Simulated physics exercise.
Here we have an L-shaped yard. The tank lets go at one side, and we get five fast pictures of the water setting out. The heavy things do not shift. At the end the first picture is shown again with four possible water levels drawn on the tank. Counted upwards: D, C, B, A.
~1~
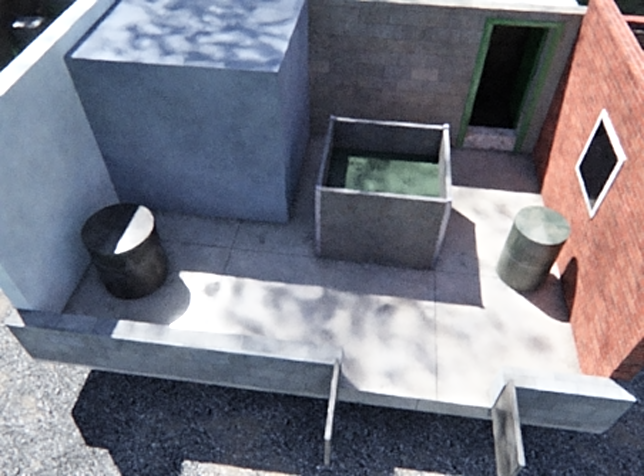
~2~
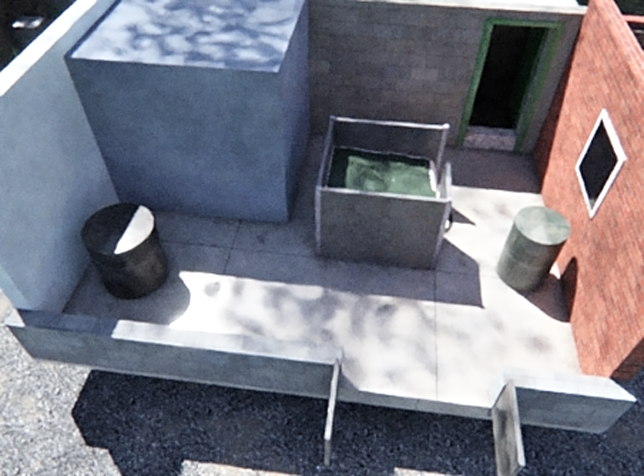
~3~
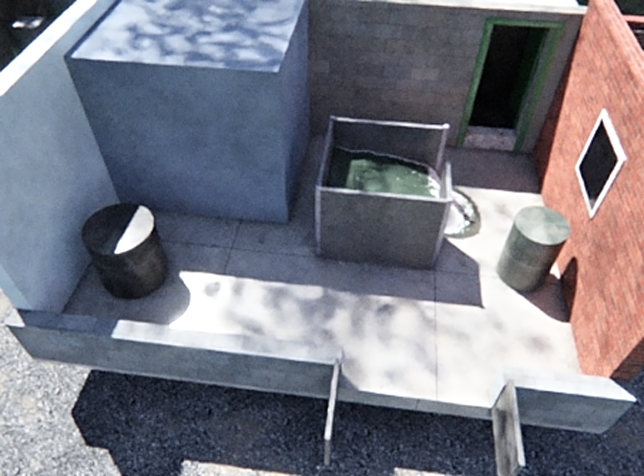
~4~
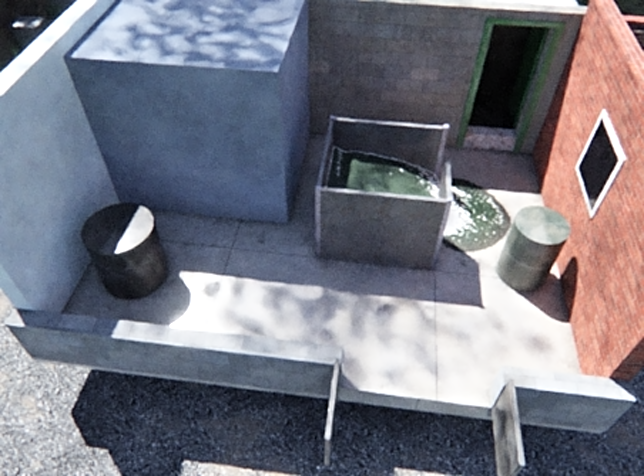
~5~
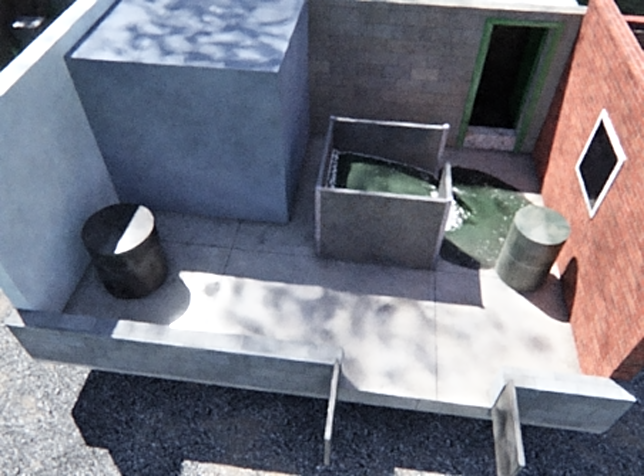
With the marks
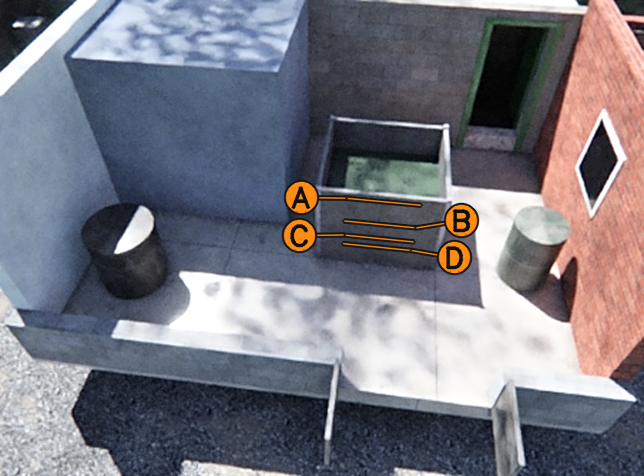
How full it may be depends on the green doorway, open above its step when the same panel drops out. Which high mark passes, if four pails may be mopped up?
I would pick level B.
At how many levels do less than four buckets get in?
Three.
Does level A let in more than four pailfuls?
Yes, it does.
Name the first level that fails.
It is A.
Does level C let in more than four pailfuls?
No.
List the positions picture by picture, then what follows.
Water in the tank at rest, its middle at (383, 183); foot of the green doorway at (487, 149); open gate at (422, 354).
Water covers 1 % of the ground, its front hidden from here.
Water covers 3 % of the ground and shows as far out as (475, 227).
Water covers 6 % of the ground and shows as far out as (494, 212).
Water covers 12 % of the ground and shows as far out as (478, 179).
On the marked copy, A at (382, 201); B at (380, 224); C at (378, 238); D at (377, 247); from the bottom up D, C, B, A.
With A, about 12 bucketfuls get in.
With B, a bucket or two gets in.
With C, nothing gets over.
With D, nothing gets over.
